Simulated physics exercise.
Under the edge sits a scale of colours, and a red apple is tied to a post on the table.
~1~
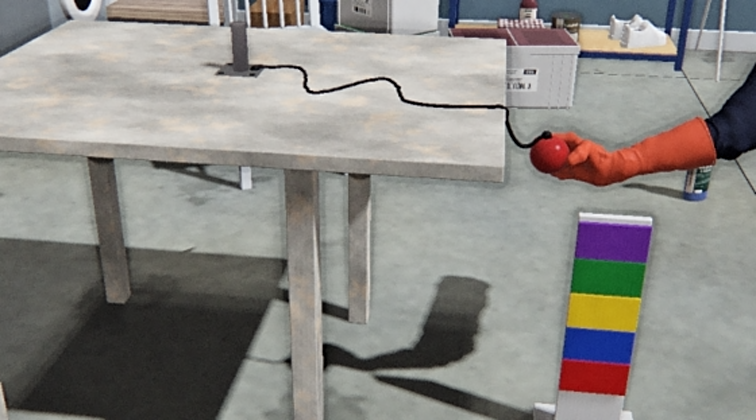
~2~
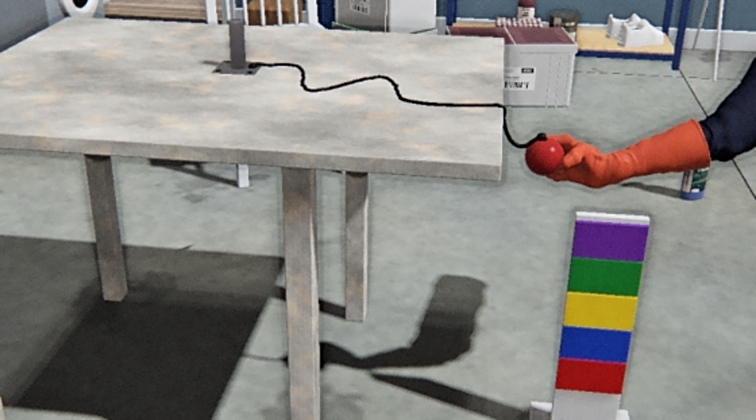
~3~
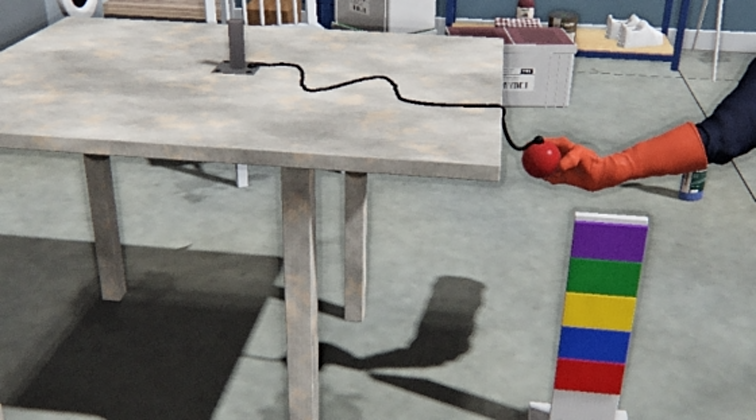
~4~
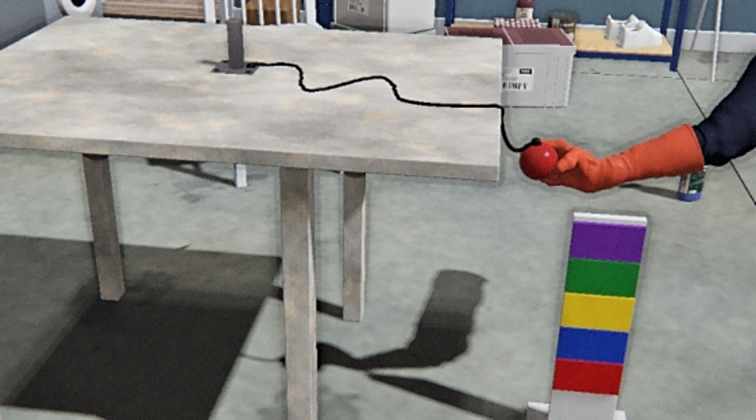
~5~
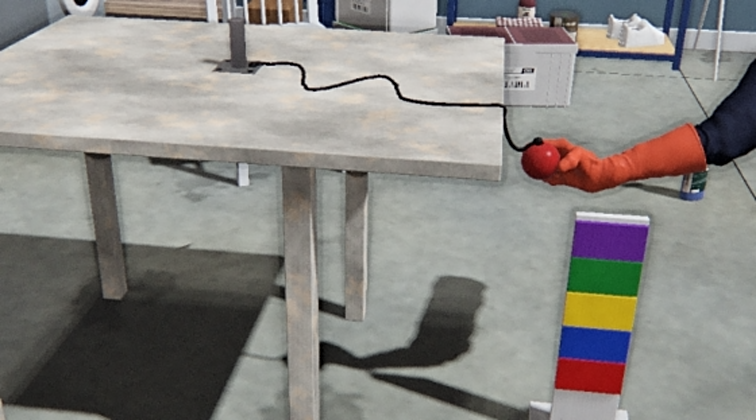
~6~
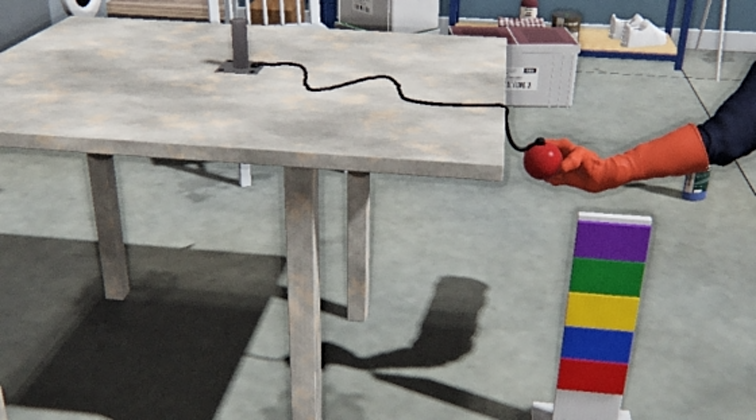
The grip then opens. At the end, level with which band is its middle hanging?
Level with yellow.
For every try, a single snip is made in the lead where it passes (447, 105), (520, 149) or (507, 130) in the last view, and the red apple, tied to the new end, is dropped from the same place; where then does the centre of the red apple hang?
Try 1: (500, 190); try 2: (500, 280); try 3: (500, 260).
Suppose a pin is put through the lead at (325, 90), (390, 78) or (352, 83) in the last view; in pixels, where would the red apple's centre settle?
They end up at (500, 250), (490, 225) and (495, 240).
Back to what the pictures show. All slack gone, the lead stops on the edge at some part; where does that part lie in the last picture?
The bit in question sits close to (399, 90).
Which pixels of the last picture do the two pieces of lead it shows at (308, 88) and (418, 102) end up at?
The first at (372, 82), the second at (502, 149).
Soon after, apple near (523, 271); level with green.
After that, apple near (464, 293); level with yellow.
And then, apple near (503, 303); level with yellow.
In the end, apple near (490, 299); level with yellow. At yellow.
